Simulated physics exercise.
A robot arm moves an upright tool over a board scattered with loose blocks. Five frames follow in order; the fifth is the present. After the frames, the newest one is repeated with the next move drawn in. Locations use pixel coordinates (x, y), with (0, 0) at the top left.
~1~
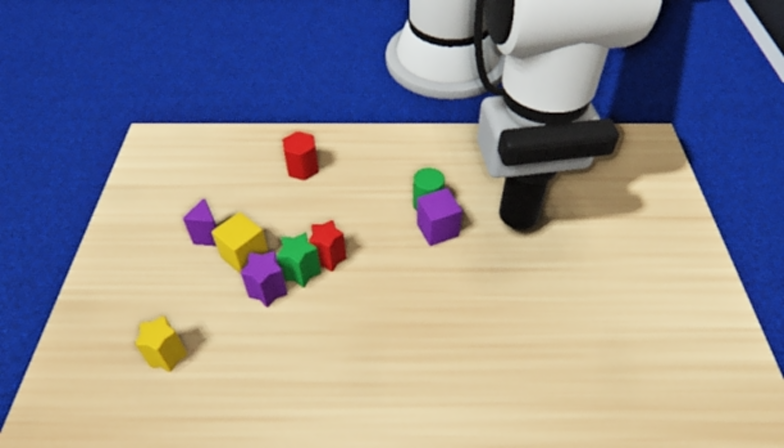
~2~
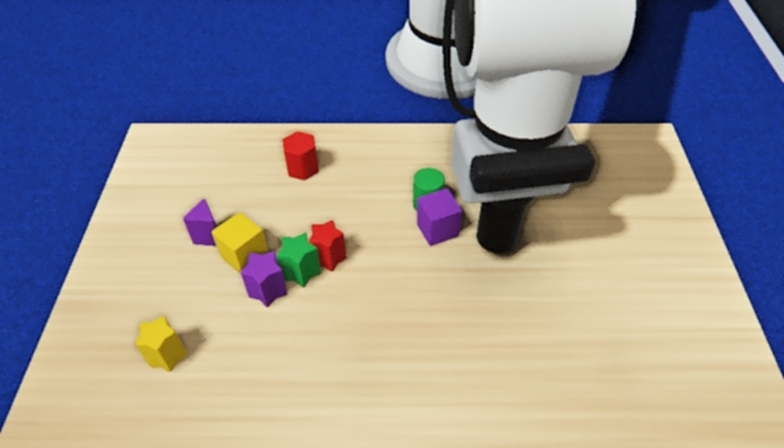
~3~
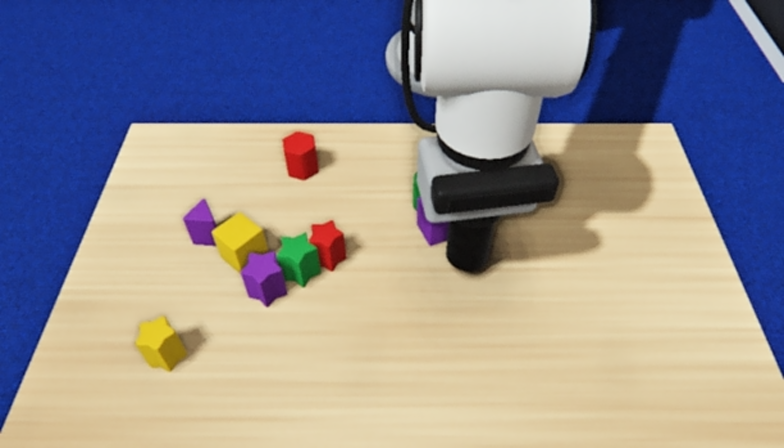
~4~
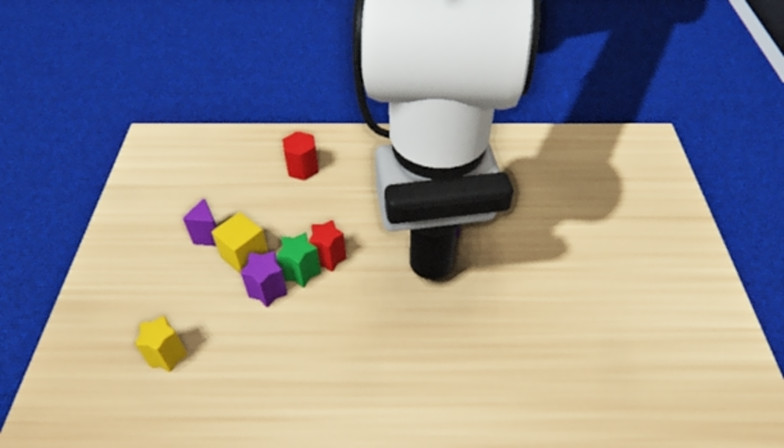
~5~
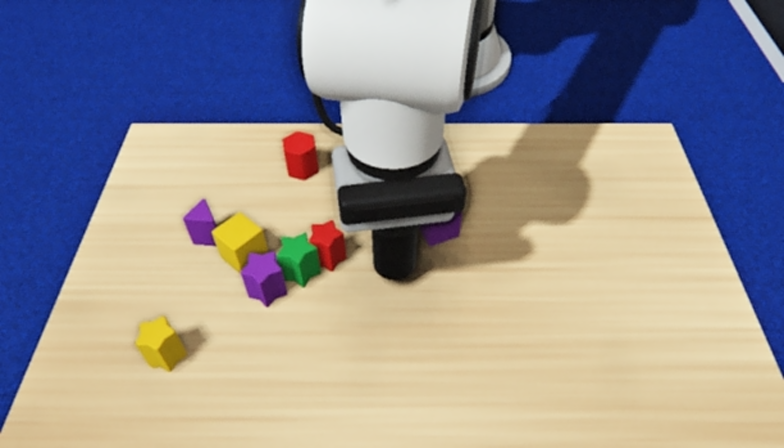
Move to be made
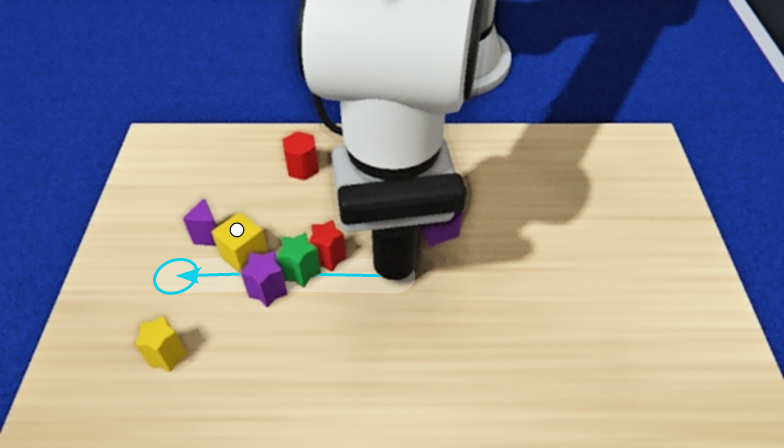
A robot arm moving a black upright tool leftward across a wooden board, passing in front of scattered coloured blocks that stay still.
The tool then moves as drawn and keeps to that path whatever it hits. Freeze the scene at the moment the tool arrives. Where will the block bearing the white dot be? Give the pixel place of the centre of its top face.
Put as a pixel place, it's (154, 210).
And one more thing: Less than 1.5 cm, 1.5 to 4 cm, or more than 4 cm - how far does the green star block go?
The green star block moves over 4 cm.
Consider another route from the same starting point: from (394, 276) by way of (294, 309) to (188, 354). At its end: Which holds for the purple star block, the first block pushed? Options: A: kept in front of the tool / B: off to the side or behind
That would be B.
The drawn path runs in a line from (394, 276) to (176, 276); the dot is on the yellow square piece.
The first path, step by step. One third of the way, tool at (317, 262); purple star block at (255, 266), turned 20° anticlockwise; green star block at (280, 243), turned 30° anticlockwise; red star block at (310, 222), turned 35° clockwise.
Two thirds of the way, tool at (245, 262); purple triangular block at (183, 196); yellow square piece at (189, 217), turned 45° clockwise; purple star block at (221, 277), turned 120° anticlockwise; green star block at (207, 241), turned 25° anticlockwise; red star block at (305, 221), turned 60° clockwise.
At the end, tool at (170, 264); purple triangular block at (182, 189), turned 25° clockwise; yellow square piece at (154, 210), turned 125° clockwise; purple star block at (213, 280), turned 150° anticlockwise; green star block at (132, 242), turned 25° anticlockwise; red star block at (305, 221), turned 60° clockwise.
